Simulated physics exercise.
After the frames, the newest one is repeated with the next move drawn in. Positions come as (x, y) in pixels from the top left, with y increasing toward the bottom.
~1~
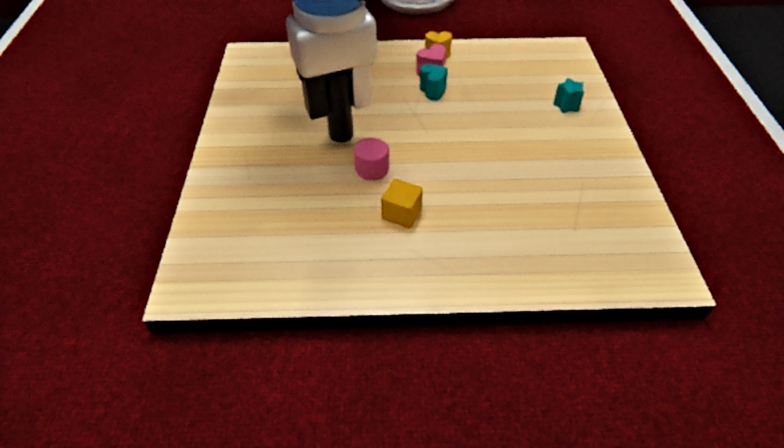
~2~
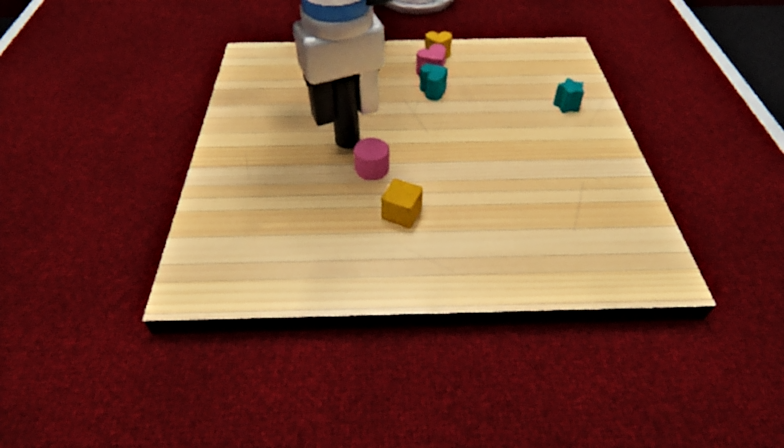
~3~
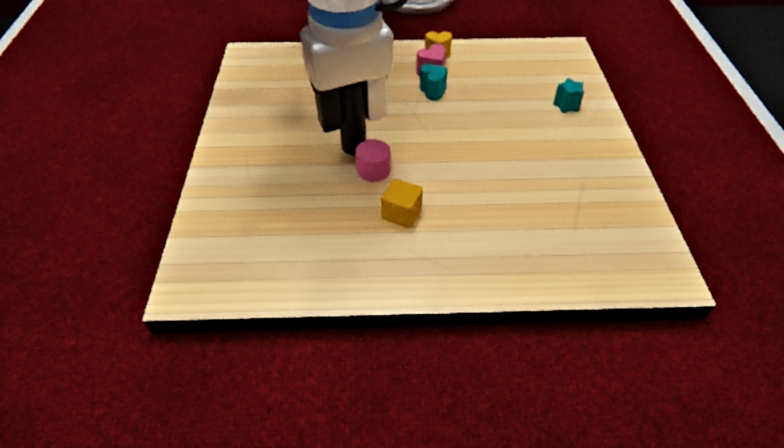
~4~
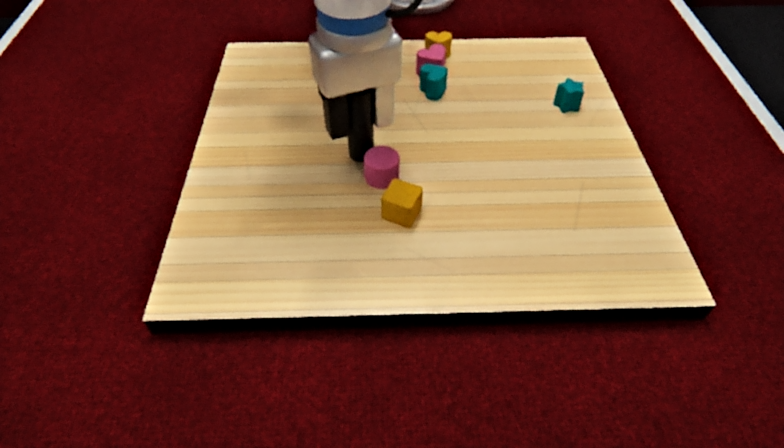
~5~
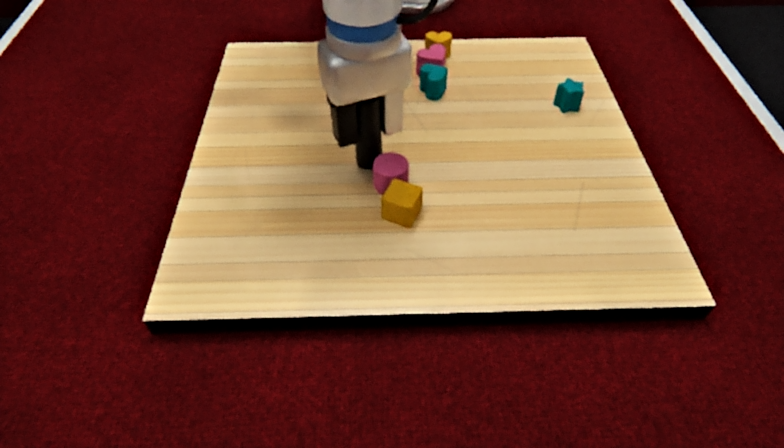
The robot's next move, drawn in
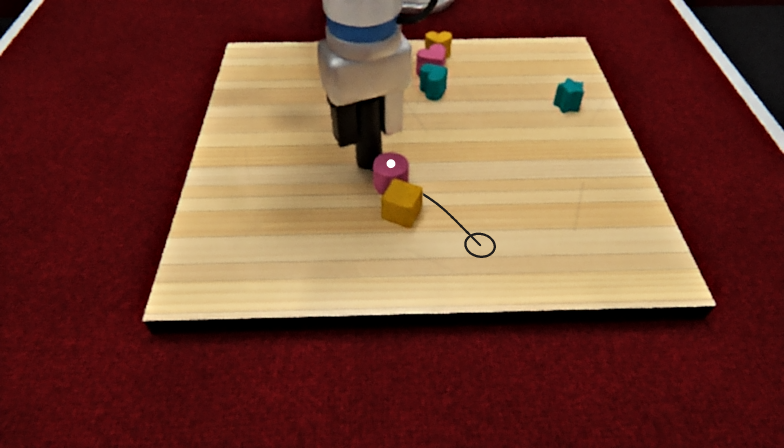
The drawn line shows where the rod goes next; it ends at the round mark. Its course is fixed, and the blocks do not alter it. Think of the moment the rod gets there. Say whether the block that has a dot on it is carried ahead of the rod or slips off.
That block remains ahead.
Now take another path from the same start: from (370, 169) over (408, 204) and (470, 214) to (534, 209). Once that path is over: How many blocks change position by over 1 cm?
Two move.
Path on the board, from (370, 169) via (410, 187) and (447, 212), ending at (480, 245); the dot is on the pink circle.
The first path, step by step. One third of the way, rod (411, 180); pink circle (436, 184); yellow four-sided block (404, 201).
Two thirds of the way, rod (448, 205); pink circle (477, 210); yellow four-sided block (404, 201).
At the end, rod (481, 238); pink circle (518, 238); yellow four-sided block (404, 201).
